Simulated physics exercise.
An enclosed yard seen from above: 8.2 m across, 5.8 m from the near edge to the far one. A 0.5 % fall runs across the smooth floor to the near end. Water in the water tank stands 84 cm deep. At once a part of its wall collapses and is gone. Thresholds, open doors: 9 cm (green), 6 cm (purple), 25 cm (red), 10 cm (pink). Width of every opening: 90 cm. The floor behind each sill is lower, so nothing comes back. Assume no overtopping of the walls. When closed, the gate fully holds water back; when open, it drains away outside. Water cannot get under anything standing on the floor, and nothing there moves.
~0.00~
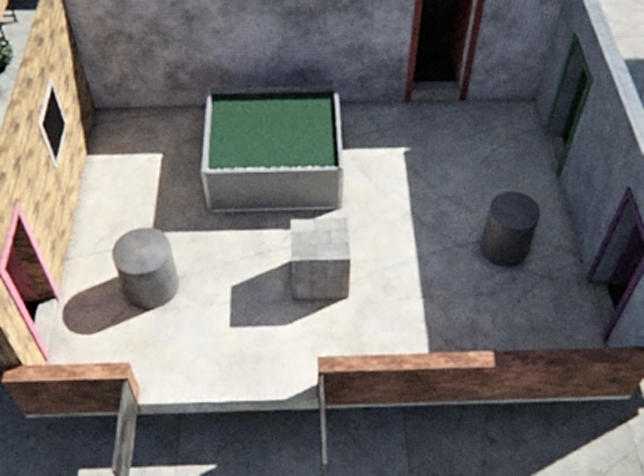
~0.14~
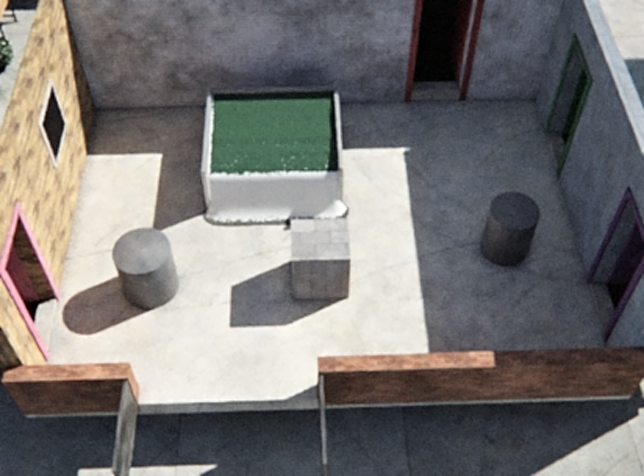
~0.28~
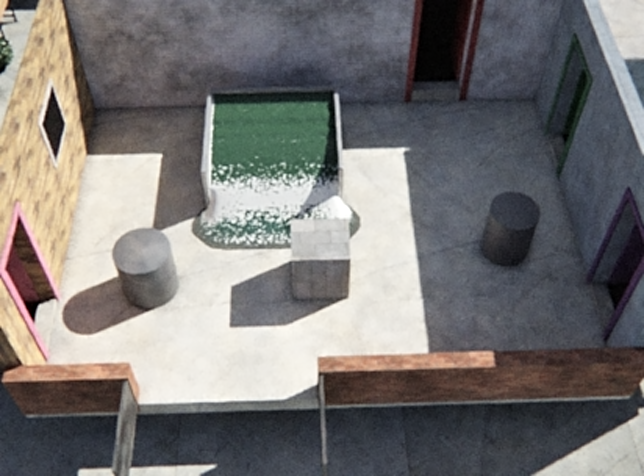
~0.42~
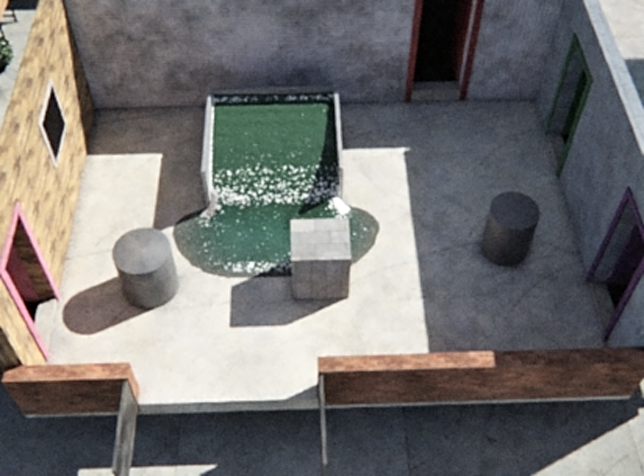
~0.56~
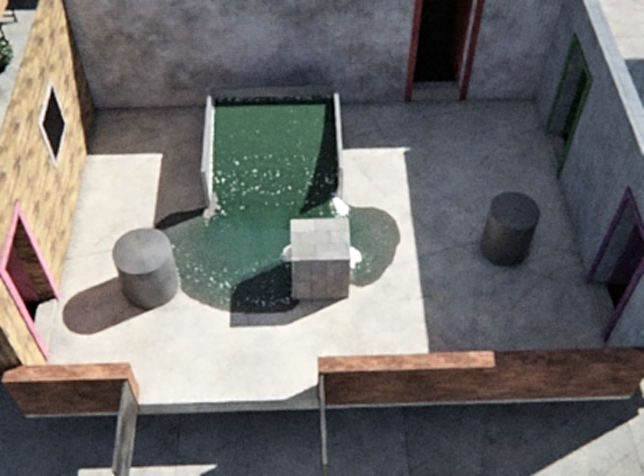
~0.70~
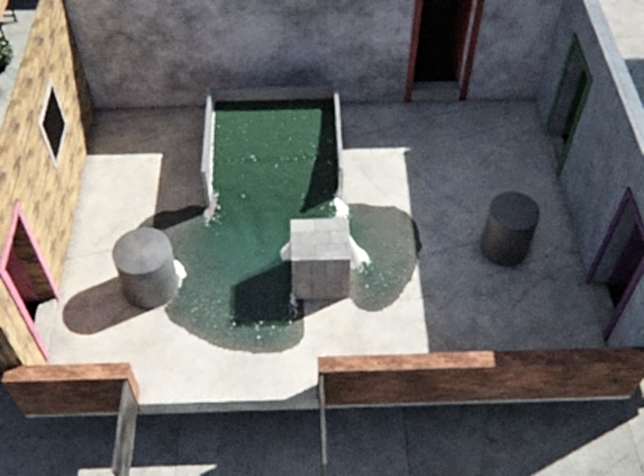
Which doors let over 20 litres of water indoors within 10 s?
The green door: 20 litres or less, the purple door: Over 20 litres, the red door: 20 litres or less, the pink door: 20 litres or less.
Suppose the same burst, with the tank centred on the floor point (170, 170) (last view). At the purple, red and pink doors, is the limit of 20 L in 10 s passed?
Result - purple door exceeds it, red door does not exceed it, pink door exceeds it.
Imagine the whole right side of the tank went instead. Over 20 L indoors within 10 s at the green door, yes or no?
Then: Green beyond it.
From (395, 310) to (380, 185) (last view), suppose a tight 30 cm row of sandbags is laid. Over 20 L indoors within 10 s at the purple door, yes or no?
Outcome - purple: Pass.
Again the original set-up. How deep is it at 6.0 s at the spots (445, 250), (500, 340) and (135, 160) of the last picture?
In that order: 2, 6 and 3 cm.
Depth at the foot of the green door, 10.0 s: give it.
Roughly 4.5 centimetres.
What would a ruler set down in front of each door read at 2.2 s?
Depths: Green door 0 cm, purple door 10 cm, red door 0 cm, pink door 3 cm.
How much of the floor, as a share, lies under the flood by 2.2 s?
I'd say around 50 %.
After 1.4 s water covers 35 % of the floor and is deepest (52 cm) near (306, 250); green door not reached, purple door not reached, red door not reached, pink door not reached.
After 2.2 s water covers 50 % of the floor and is deepest (32 cm) near (307, 259); green door not reached, purple door 10 cm at the sill, 0 L in, red door not reached, pink door 3 cm at the sill, 0 L in.
After 3.5 s water covers 65 % of the floor and is deepest (20 cm) near (67, 390); green door 11 cm at the sill, 0 L in, purple door 14 cm at the sill, 39 L in, red door not reached, pink door 8 cm at the sill, 1 L in.
After 6.0 s water covers 80 % of the floor and is deepest (10 cm) near (573, 234); green door 6 cm at the sill, 2 L in, purple door 8 cm at the sill, 73 L in, red door 3 cm at the sill, 0 L in, pink door 4 cm at the sill, 3 L in.
After 10.0 s water covers 100 % of the floor and is deepest (10 cm) near (283, 110); green door 5 cm at the sill, 2 L in, purple door 4 cm at the sill, 77 L in, red door 4 cm at the sill, 0 L in, pink door 3 cm at the sill, 3 L in.
